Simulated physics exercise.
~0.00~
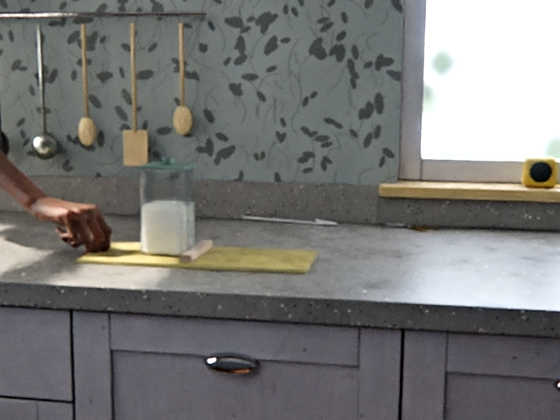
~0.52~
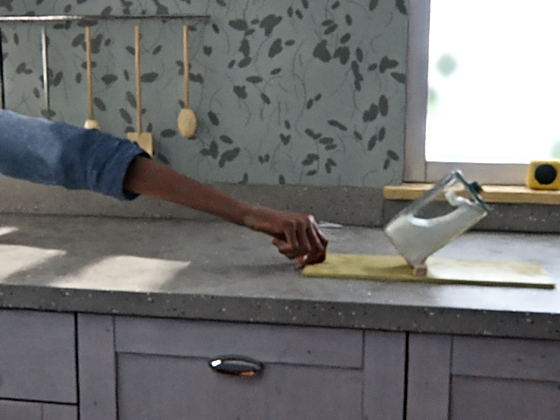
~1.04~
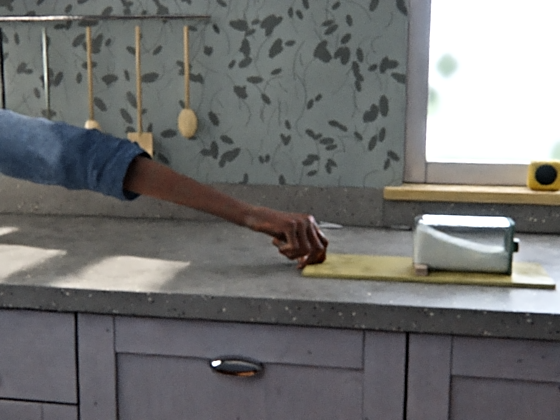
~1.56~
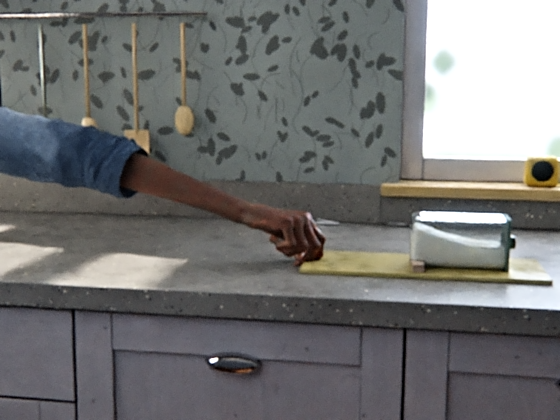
A hand pushing a yellowish board rightward along a grey worktop, the capped flask of milk on it tipping over onto its side.
